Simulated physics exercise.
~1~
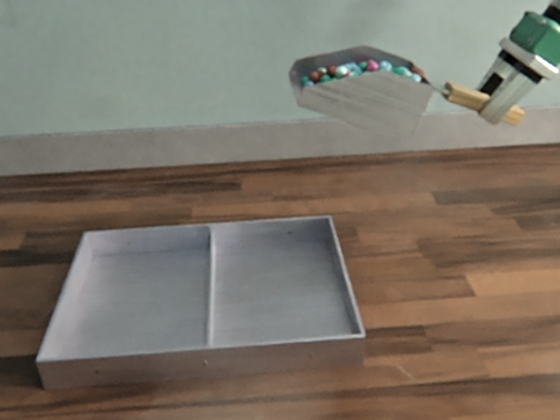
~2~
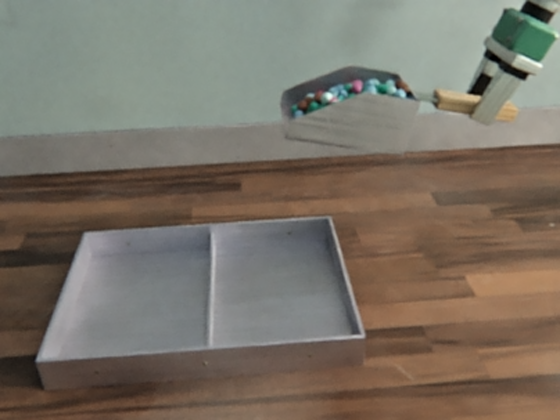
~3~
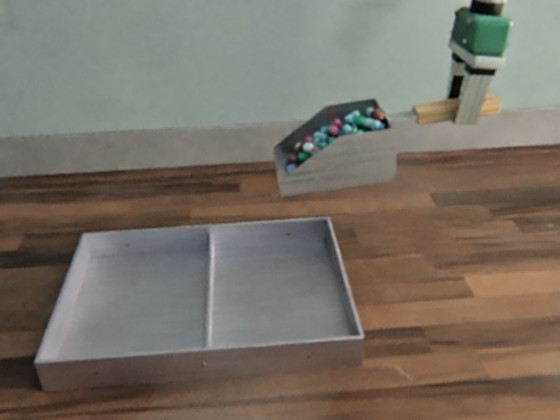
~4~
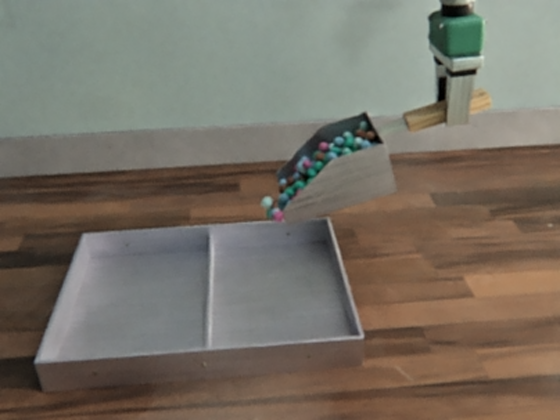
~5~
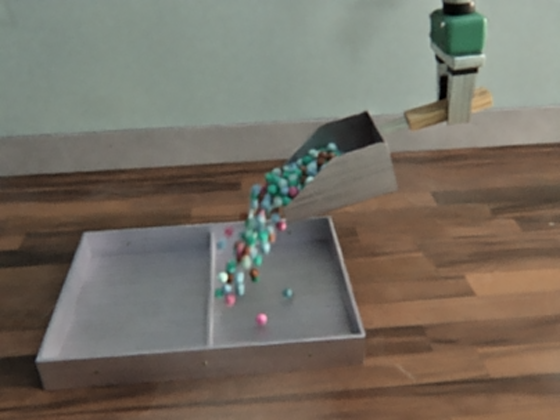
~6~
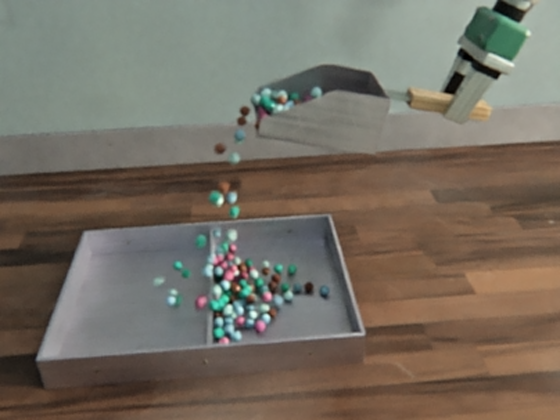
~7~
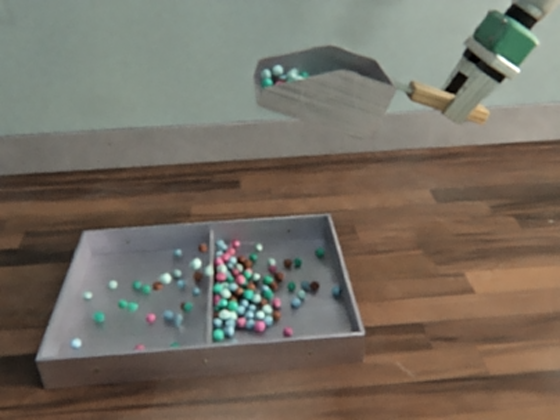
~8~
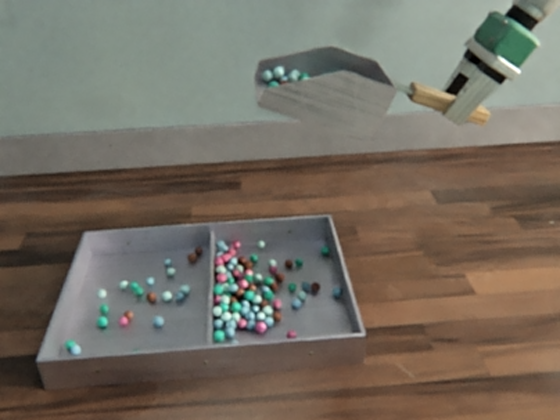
The clip opens with a robot arm holding a grey scoop of small, round, colourful sweets above a wooden surface, to the upper right of a shallow grey tray split into two compartments. The arm lowers the scoop leftward and tips its open end down toward the tray. Sweets gather at the lip, then pour in a stream into the right compartment. As the scoop rises and tilts back, the last falling pieces land around the divider, and some scatter into the left compartment. The scoop finally stays still above the tray, with some sweets still inside, while most of the spilled ones lie right of the divider.
